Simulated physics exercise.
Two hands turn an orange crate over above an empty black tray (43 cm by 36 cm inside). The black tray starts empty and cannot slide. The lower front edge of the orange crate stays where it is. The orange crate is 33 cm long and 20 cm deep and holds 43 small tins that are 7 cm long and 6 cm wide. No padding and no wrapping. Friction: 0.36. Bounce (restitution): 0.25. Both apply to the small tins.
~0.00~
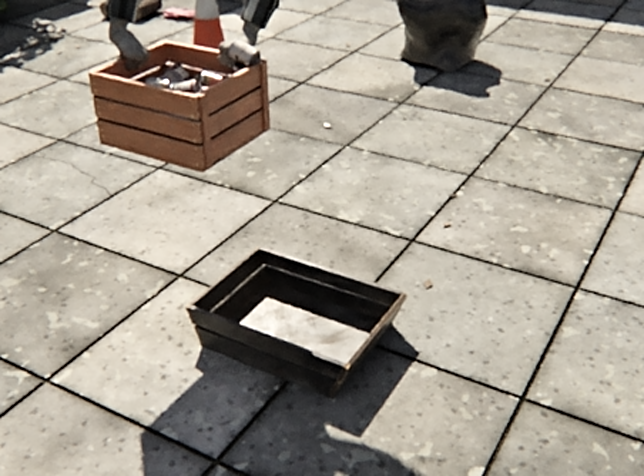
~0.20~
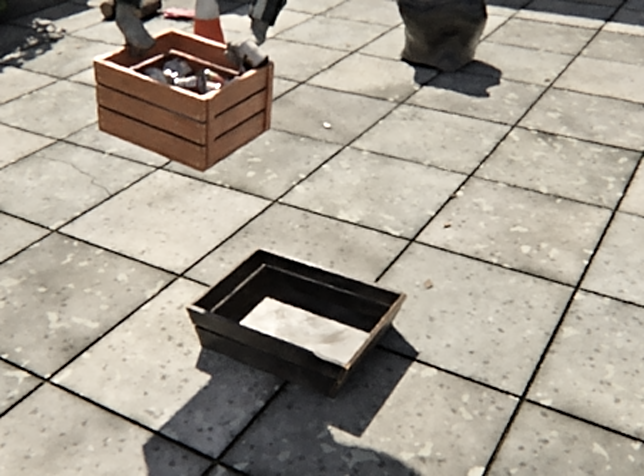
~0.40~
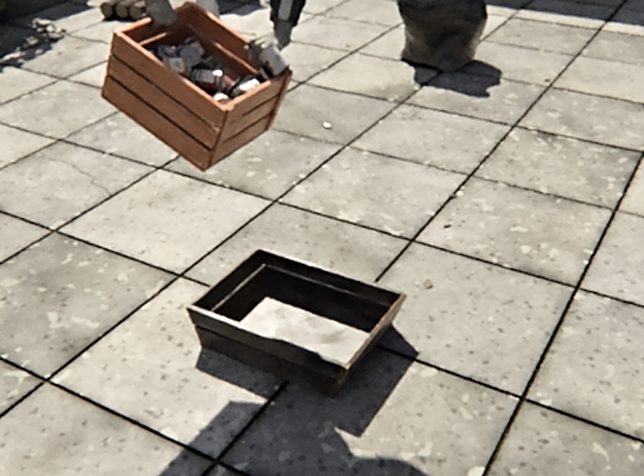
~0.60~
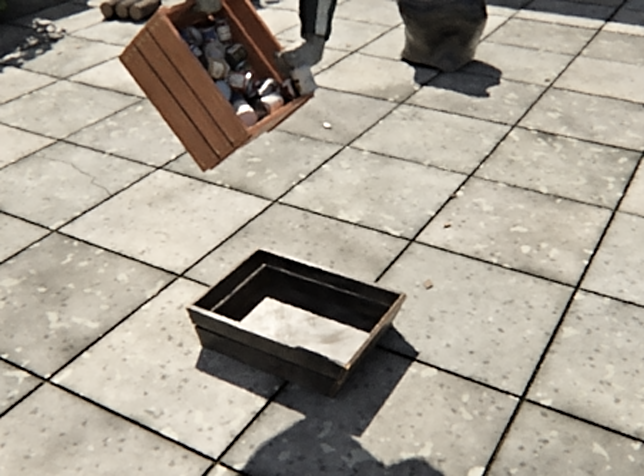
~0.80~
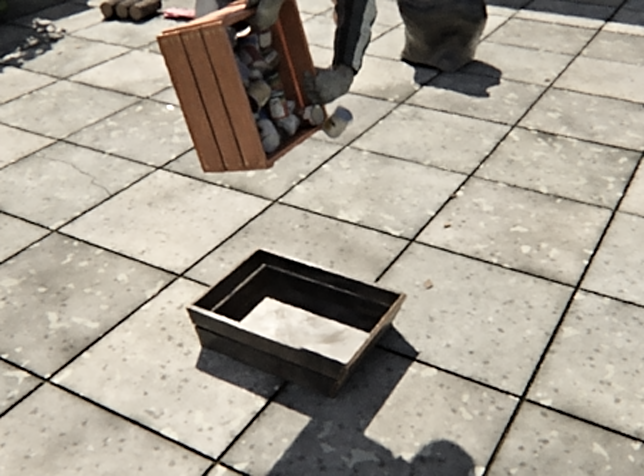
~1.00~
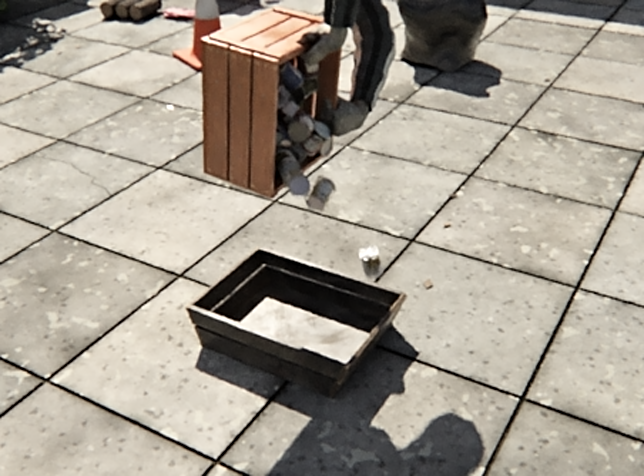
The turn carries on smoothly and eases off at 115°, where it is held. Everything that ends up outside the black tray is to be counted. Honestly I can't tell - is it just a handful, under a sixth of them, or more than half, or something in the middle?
I'd put it at something in the middle, a sixth to a half.
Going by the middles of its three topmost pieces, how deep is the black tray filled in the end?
9 cm, more or less.
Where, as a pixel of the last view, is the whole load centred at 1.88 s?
Near pixel (343, 340).
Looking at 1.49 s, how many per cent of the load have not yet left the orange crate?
I'd say close to 20 in a hundred.
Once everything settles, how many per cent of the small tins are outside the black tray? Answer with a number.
35 %.
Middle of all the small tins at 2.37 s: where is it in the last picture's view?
Somewhere about (333, 338) in pixels.
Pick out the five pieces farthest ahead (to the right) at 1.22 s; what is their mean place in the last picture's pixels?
The leading five average out near (364, 306).
After 1.22 s, tilt 112°; 28 still in the orange crate, 2 in the black tray, 1 outside the black tray and 12 in the air.
After 1.49 s, tilt 115°; 9 still in the orange crate, 8 in the black tray, 8 outside the black tray and 18 in the air.
After 1.88 s, tilt 115°; 25 in the black tray, 15 outside the black tray and 3 in the air.
When it is over (at 2.37 s), 28 in the black tray and 15 outside the black tray. Asked share, 15 of 43, 35 per cent.
